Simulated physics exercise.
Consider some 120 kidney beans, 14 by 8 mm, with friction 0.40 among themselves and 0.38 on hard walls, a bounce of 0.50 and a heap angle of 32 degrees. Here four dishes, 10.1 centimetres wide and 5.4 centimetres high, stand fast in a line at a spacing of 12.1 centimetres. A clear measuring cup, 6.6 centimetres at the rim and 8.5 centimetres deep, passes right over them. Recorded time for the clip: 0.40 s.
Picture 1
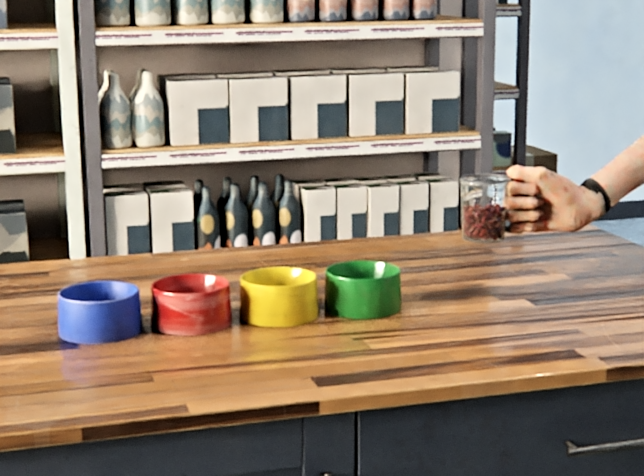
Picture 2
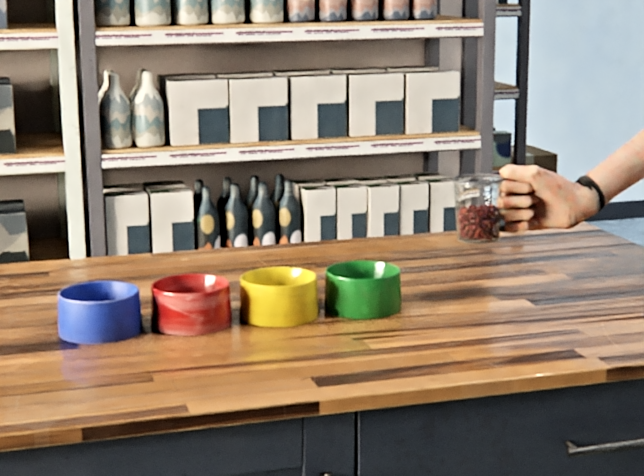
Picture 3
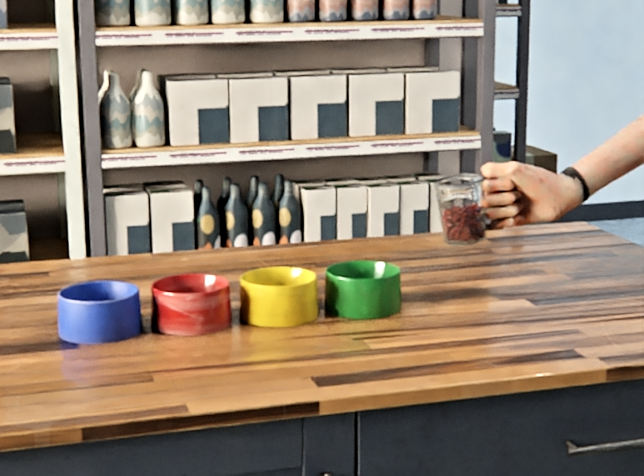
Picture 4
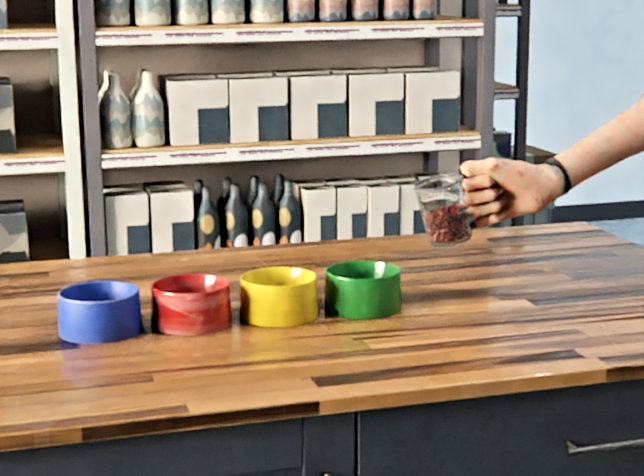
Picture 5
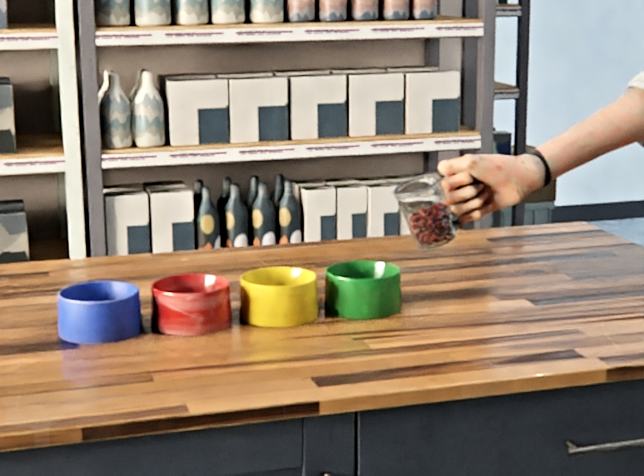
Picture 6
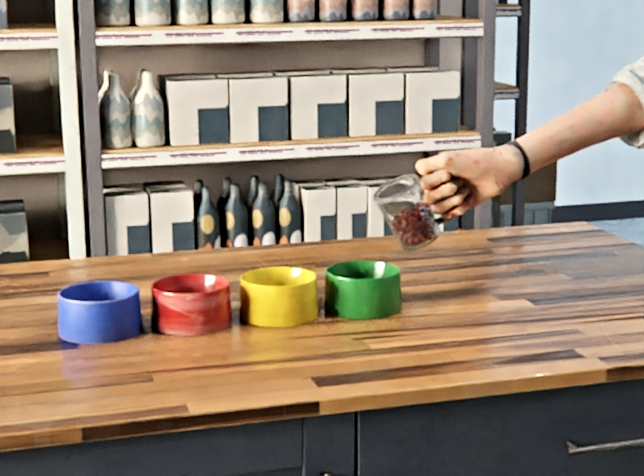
On a wooden counter in front of shelves of boxes and bottles, blue, red, yellow and green dishes sit in a row while a hand at the right holds a clear measuring cup of dark red beans. The hand moves the cup steadily left, gradually tilting it toward the green dish.
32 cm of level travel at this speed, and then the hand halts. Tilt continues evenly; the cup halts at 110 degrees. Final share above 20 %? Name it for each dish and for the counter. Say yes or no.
Red: Yes, blue: No, green: No, yellow: No, counter: Yes.
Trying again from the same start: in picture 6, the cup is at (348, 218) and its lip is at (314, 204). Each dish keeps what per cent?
The red dish keeps 60, the blue one 0, the green one 0 and the yellow one 0.
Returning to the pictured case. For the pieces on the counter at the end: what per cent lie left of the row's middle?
Share: About 50 in a hundred.
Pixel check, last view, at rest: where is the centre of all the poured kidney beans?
Roughly (202, 315).
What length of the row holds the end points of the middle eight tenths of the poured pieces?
That stretch measures near 9 centimetres.
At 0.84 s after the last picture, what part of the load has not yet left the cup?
Some 95 per cent of the load.
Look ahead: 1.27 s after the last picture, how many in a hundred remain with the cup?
About 60 percent.
Then, 0.50 s after the last picture, tilt 66 degrees; cup holds 100 %.
Then, 0.84 s after the last picture, tilt 93 degrees; cup holds 95 %, red 5 %.
Then, 1.27 s after the last picture, tilt 110 degrees; cup holds 60 %, red 25 %.
In the end, red 65 %, blue 0 %, green 0 %, yellow 0 %, counter 35 %.
